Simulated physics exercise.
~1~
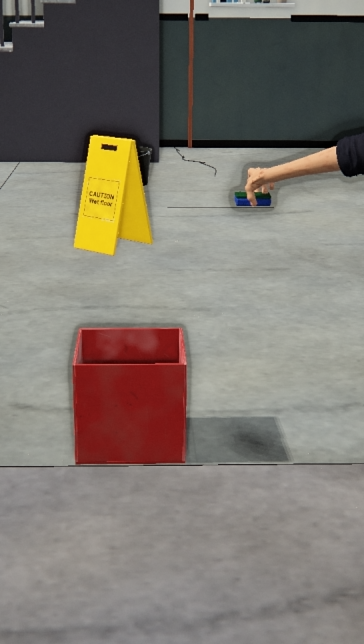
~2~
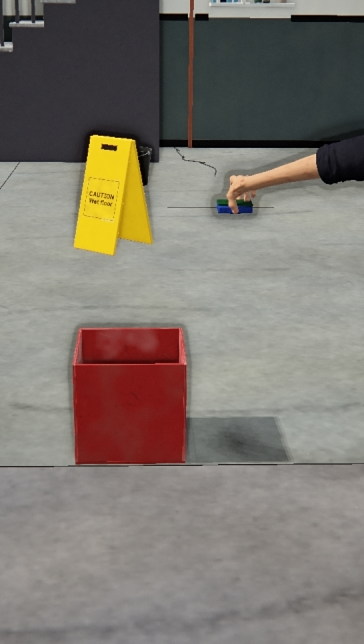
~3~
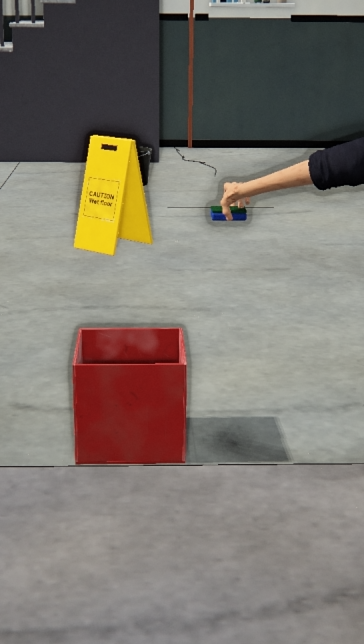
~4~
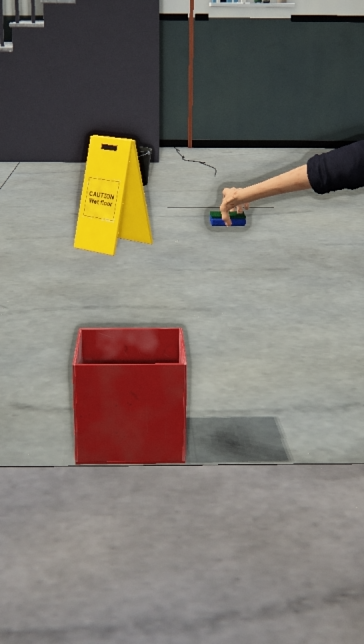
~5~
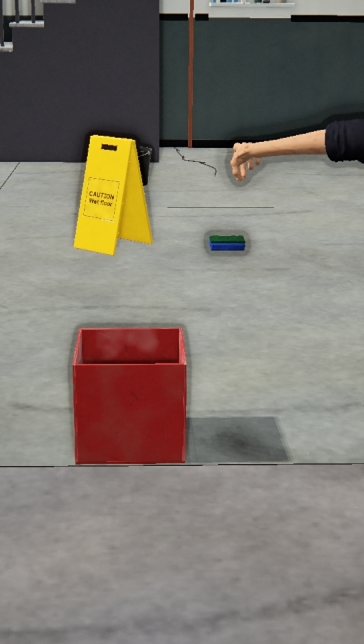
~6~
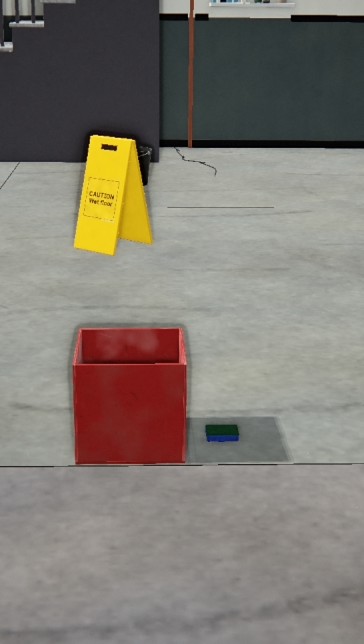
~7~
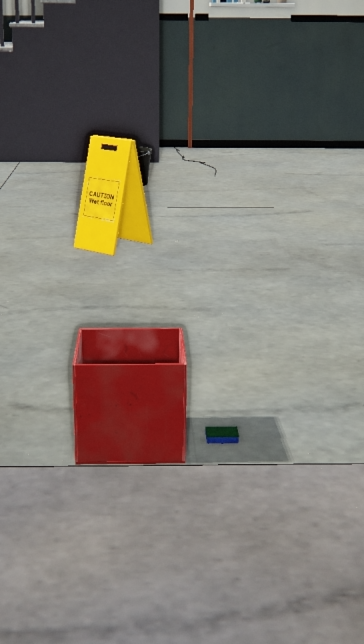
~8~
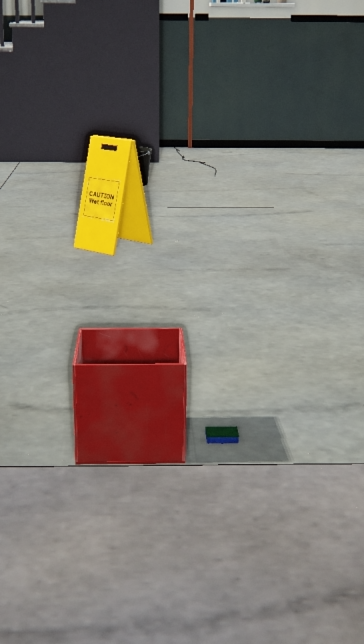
Hand moving a blue and green sponge left and releasing it, the sponge dropping outside a red crate and resting beside it.
